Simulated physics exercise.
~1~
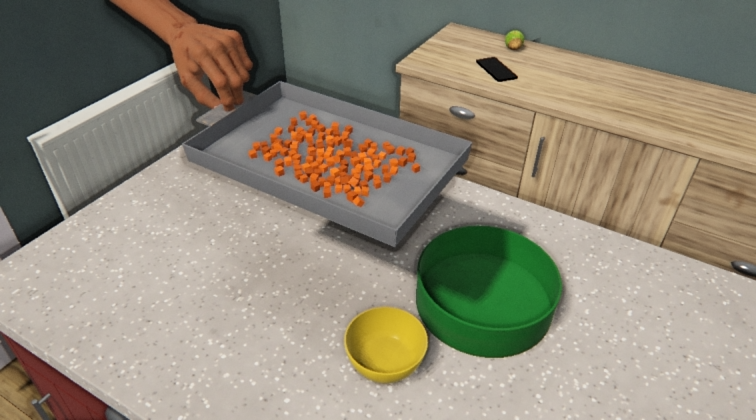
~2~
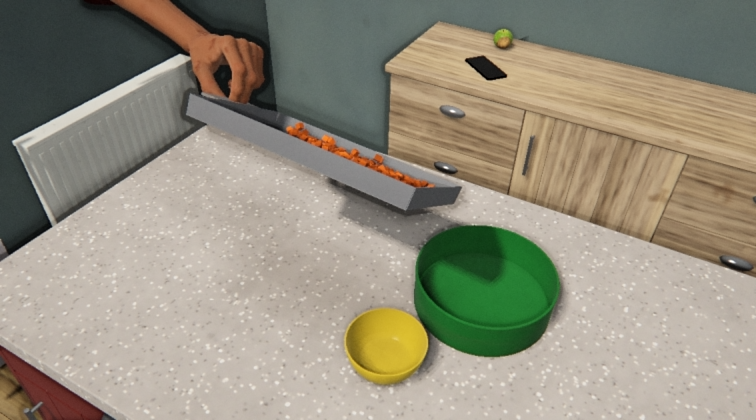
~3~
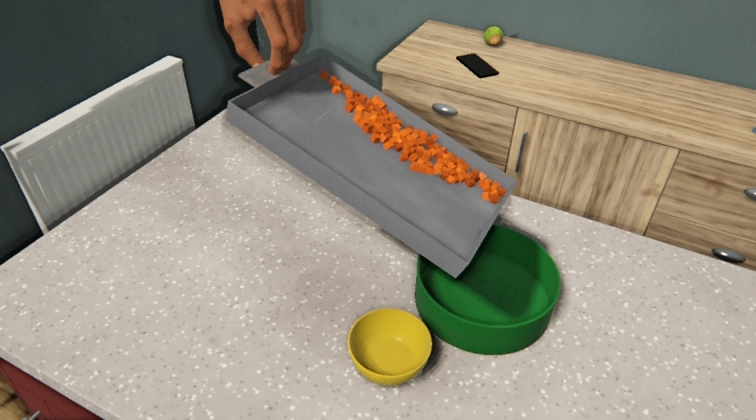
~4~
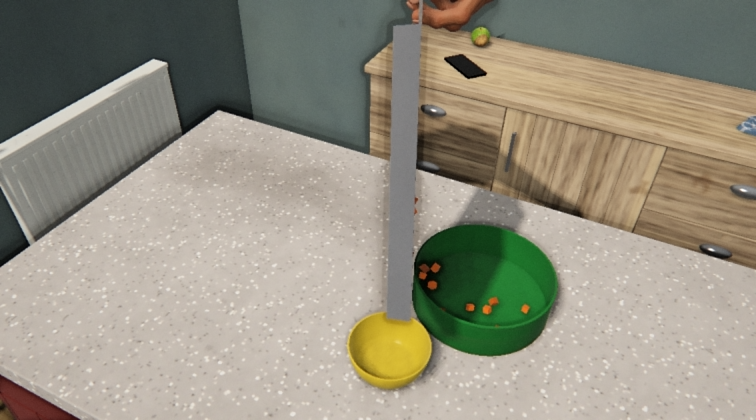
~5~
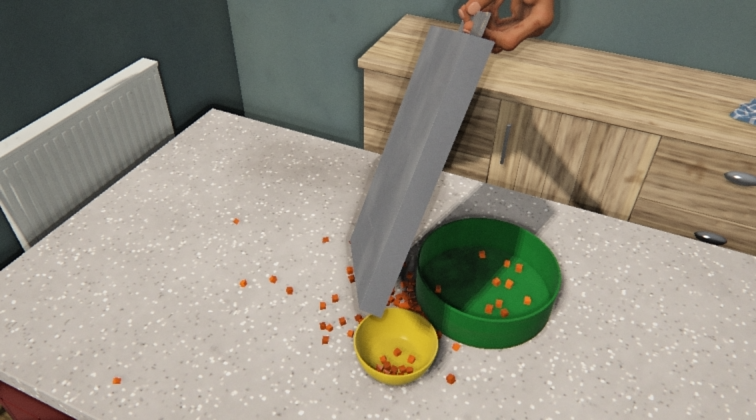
Hand tipping a grey tray of orange carrot cubes steeply, most scattering over the speckled counter, few landing in green pot and yellow bowl.
